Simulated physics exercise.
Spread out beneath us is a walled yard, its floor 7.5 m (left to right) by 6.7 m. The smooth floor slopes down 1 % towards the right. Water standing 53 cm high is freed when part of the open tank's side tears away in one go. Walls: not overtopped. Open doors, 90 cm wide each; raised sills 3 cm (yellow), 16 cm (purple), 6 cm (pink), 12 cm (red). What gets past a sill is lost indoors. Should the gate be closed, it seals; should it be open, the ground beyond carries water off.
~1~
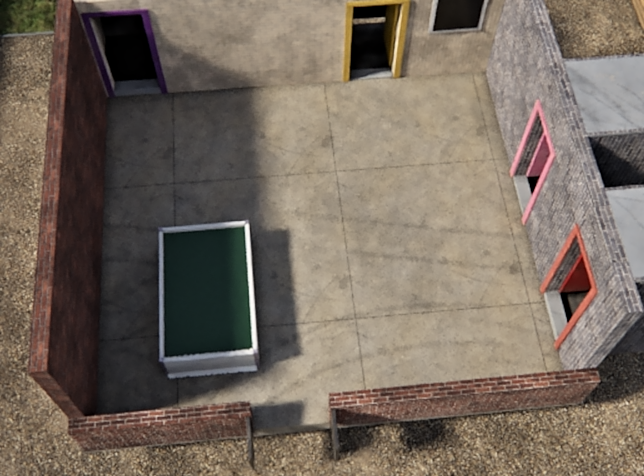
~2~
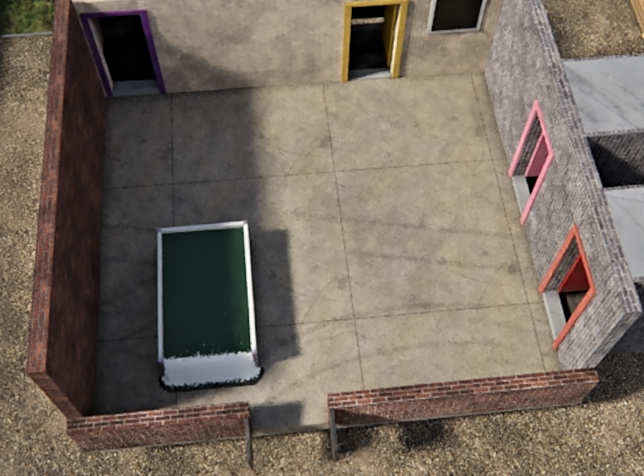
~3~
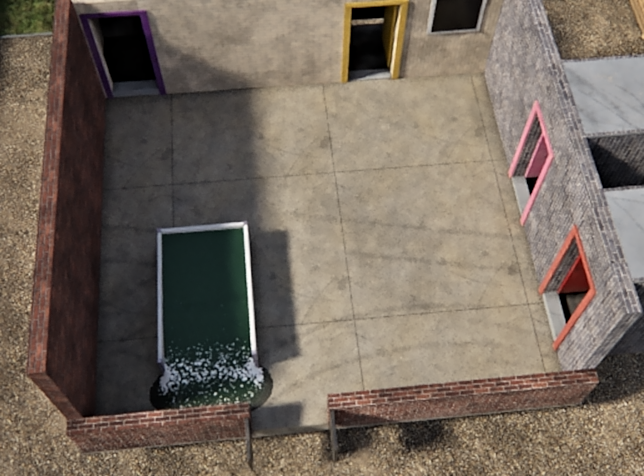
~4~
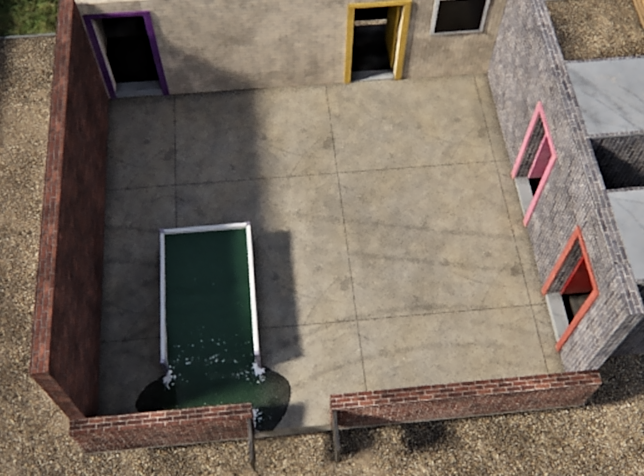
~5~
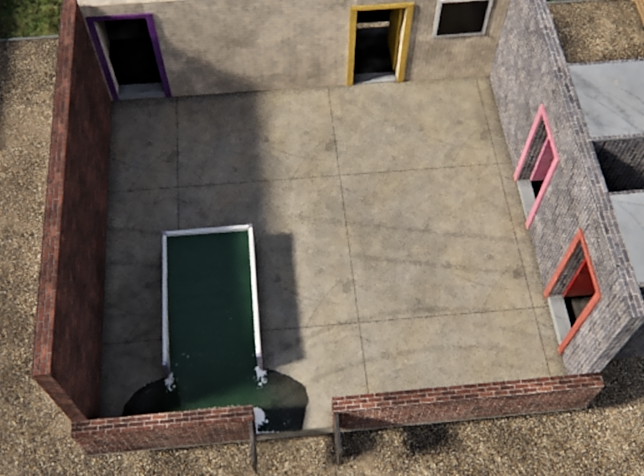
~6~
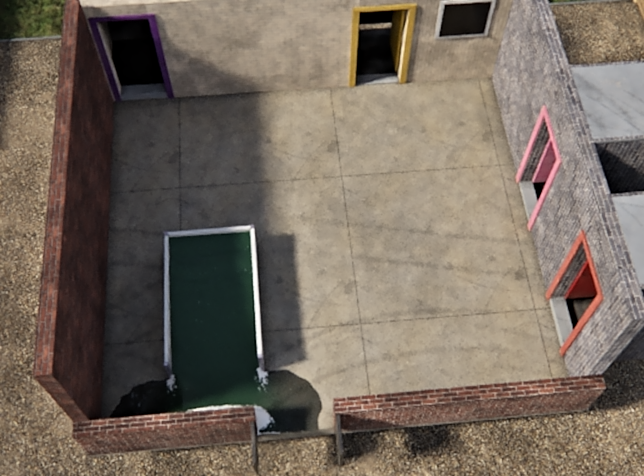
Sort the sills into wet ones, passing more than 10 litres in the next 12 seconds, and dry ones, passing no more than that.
Yellow door: Dry; purple door: Dry; pink door: Dry; red door: Dry.
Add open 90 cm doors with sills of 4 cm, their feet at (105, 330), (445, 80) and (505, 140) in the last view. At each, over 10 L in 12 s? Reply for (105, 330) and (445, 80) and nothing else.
The first door gets there and the second falls short.
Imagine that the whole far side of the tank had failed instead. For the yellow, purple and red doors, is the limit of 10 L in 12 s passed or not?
Result: Yellow limit passed, purple limit passed, red limit not passed.
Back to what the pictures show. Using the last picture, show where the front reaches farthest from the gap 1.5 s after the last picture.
That's around (475, 400) in the last picture.
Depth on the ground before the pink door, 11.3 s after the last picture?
Depth: Approx. 3.0 cm.
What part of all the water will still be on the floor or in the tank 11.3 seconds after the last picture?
74 %.
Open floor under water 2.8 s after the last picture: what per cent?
I'd guess around 35 %.
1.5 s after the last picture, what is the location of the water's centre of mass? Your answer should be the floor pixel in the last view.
Near (211, 355).
Then, 0.7 s after the last picture water covers 5 % of the floor and is deepest (39 cm) near (101, 433); yellow door not reached, purple door not reached, pink door not reached, red door not reached.
Then, 1.5 s after the last picture water covers 15 % of the floor and is deepest (38 cm) near (101, 433); yellow door not reached, purple door not reached, pink door not reached, red door not reached.
Then, 2.8 s after the last picture water covers 35 % of the floor and is deepest (21 cm) near (101, 433); yellow door not reached, purple door not reached, pink door not reached, red door 9 cm at the sill, 0 L in.
Then, 6.3 s after the last picture water covers 50 % of the floor and is deepest (11 cm) near (217, 423); yellow door not reached, purple door 10 cm at the sill, 0 L in, pink door 3 cm at the sill, 0 L in, red door 6 cm at the sill, 0 L in.
Then, 11.3 s after the last picture water covers 75 % of the floor and is deepest (9 cm) near (510, 180); yellow door 2 cm at the sill, 0 L in, purple door 3 cm at the sill, 0 L in, pink door 3 cm at the sill, 0 L in, red door 5 cm at the sill, 0 L in.
